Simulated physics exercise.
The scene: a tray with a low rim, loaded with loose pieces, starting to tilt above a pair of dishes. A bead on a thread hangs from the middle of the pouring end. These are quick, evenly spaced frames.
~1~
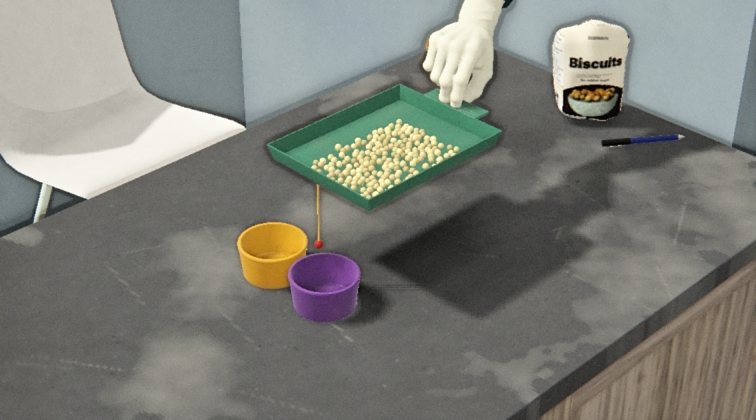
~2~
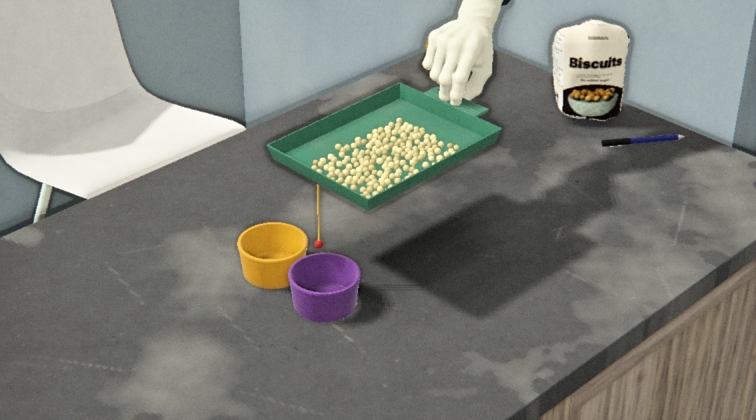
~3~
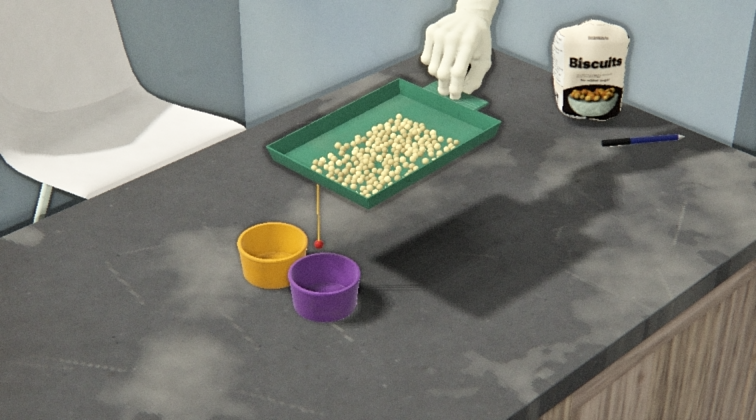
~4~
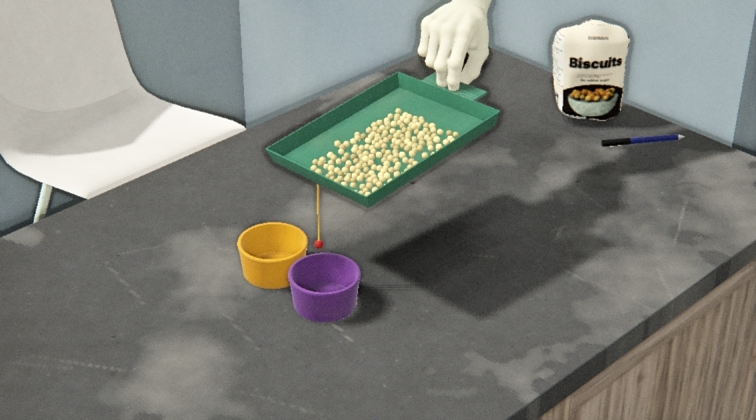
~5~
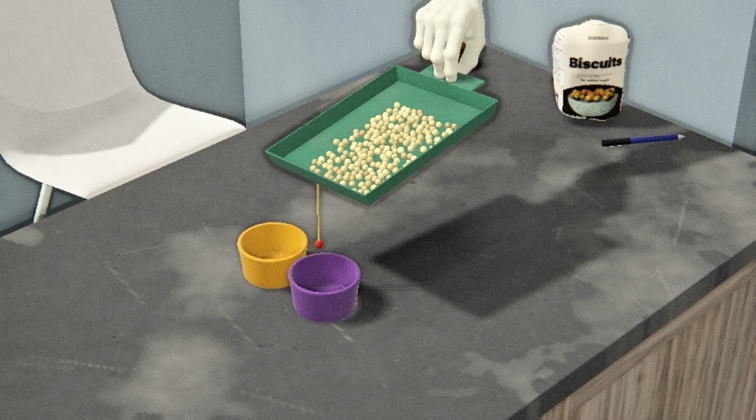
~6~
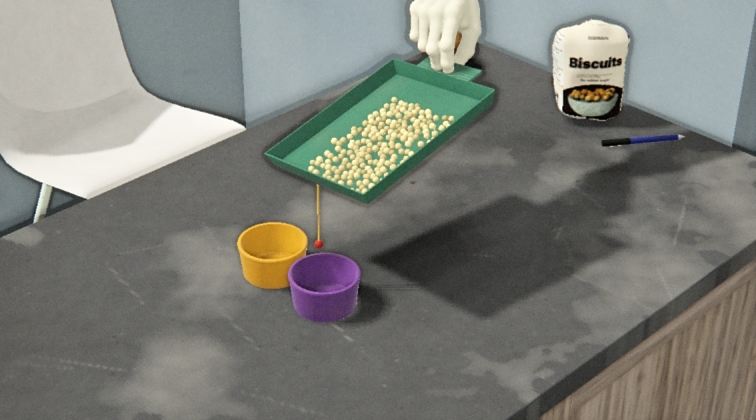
On a dark, mottled countertop, a white-gloved hand holds a green tray of small pale beans above orange and purple dishes, then tilts it slightly, the handle end rising while a red bead hangs on a thread below.
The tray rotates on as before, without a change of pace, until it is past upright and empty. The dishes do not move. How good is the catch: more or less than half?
Together they catch the larger part.
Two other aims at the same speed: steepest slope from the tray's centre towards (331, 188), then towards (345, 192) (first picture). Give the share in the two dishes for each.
The first gives 40 %, the second 40 %.
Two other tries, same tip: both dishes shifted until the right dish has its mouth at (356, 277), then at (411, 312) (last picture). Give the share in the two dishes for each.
Roughly 40 per cent, and 0 per cent.
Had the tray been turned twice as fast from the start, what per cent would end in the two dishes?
It comes to 80 per cent or so.
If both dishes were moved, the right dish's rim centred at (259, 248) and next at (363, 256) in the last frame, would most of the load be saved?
One: Above a half. Two: Below a half.
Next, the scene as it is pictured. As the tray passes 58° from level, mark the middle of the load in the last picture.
Roughly at (309, 157).
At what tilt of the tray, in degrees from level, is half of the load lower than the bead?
Around 100° of tilt.
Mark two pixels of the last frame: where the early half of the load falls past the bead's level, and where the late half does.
At about (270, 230), then at (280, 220).
Soon, tray tipped steeply; nearly all on the tray; a stray few in the left dish; a stray few outside both; a stray few in the air.
A while on, tray tipped right over; about a third on the tray; about a third in the left dish; a stray few outside both; about a quarter in the air.
Towards the end, tray tipped past a quarter turn; most in the left dish; a small part outside both.
Finally, tray tipped past a quarter turn; none in the right dish; most in the left dish; a small part outside both.
